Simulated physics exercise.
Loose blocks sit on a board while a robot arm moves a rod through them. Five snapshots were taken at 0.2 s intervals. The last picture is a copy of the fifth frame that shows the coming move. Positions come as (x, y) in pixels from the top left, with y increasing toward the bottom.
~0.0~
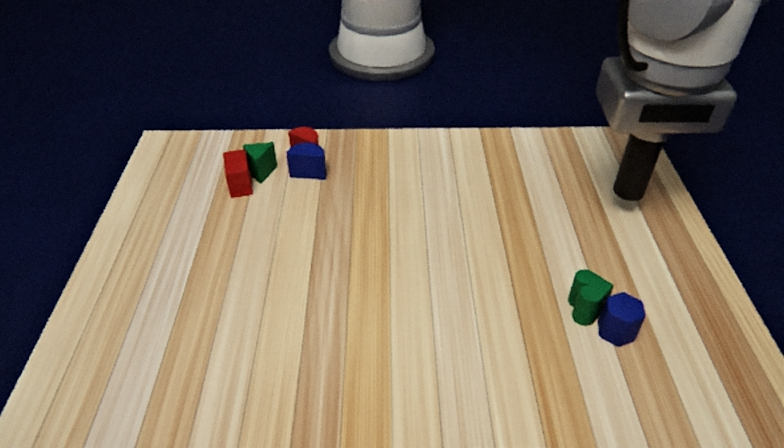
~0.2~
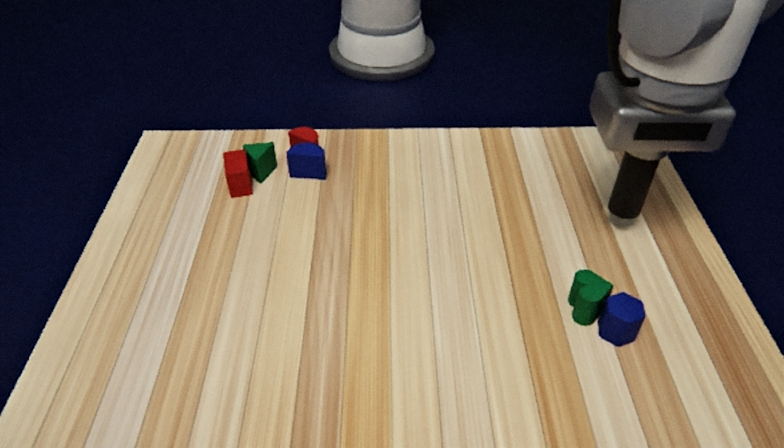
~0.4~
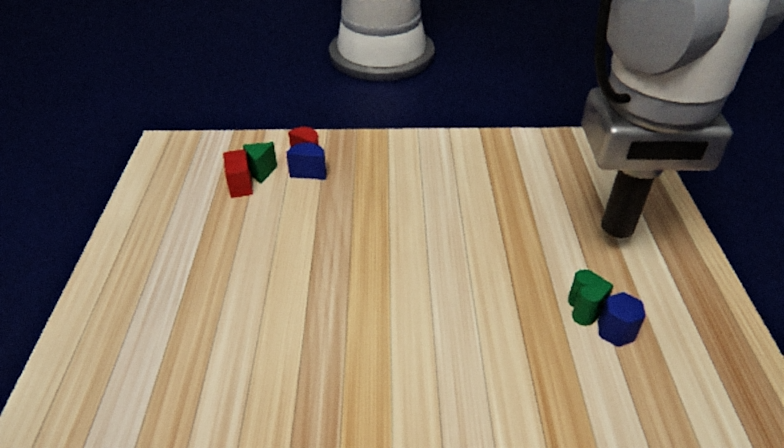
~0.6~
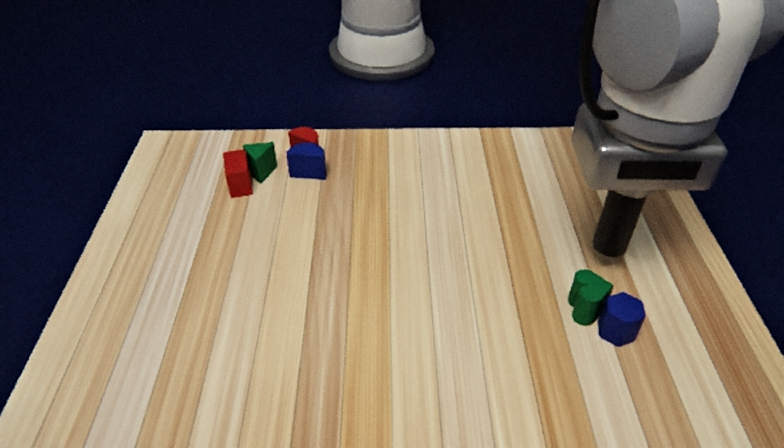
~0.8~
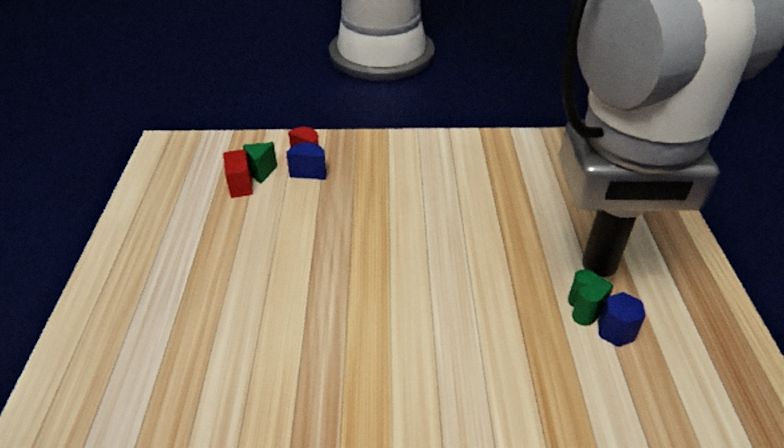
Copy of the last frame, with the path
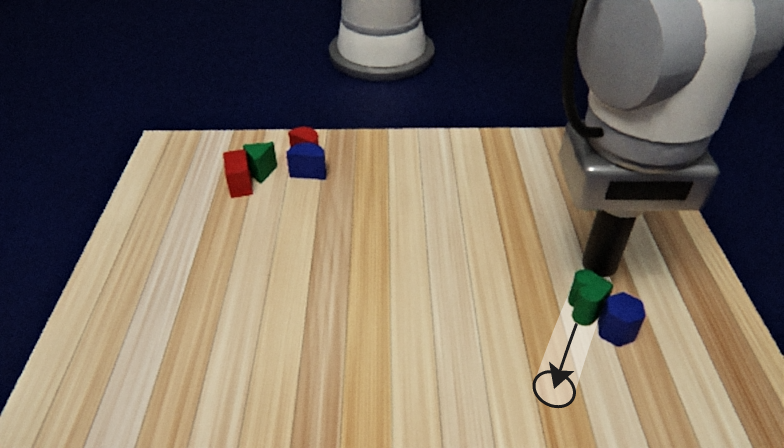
The video shows a robot arm moving a dark rod down and slightly left over a wooden board, nearing a green block beside a blue hexagonal one, while all the blocks, including a red, green and blue group at upper left, stay still.
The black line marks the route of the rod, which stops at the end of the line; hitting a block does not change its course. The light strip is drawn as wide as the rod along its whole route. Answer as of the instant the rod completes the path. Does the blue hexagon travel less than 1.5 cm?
Yes, that is how it ends up.
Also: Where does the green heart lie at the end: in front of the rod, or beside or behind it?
I'd say the green heart is still out in front of the rod at the end.
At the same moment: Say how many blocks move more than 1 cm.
In total, one block gets moved by over 1 cm.
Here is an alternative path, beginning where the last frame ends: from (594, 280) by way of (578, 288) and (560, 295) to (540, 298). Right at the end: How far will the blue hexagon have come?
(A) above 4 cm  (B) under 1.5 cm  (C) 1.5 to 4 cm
Letter B.
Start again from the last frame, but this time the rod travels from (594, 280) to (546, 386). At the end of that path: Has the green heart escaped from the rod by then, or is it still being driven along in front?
Final position: Ahead.
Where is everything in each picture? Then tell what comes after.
In the first picture, rod's lower end (628, 192); green heart (593, 284); blue hexagon (626, 306).
In the second picture, rod (624, 209); blocks still.
In the third picture, rod (618, 227); blocks still.
In the fourth picture, rod (609, 246); blocks still.
In the fifth picture, rod (599, 265); green heart (593, 284); blue hexagon (626, 306).
Drawn move, in a line from (594, 280) to (554, 389).
On the path given first. One third of the way, rod (586, 298); green heart (580, 313), turned 20° anticlockwise.
Two thirds of the way, rod (572, 334); green heart (566, 352), turned 20° anticlockwise.
At the end, rod (559, 374); green heart (550, 395), turned 20° anticlockwise; blue hexagon still.
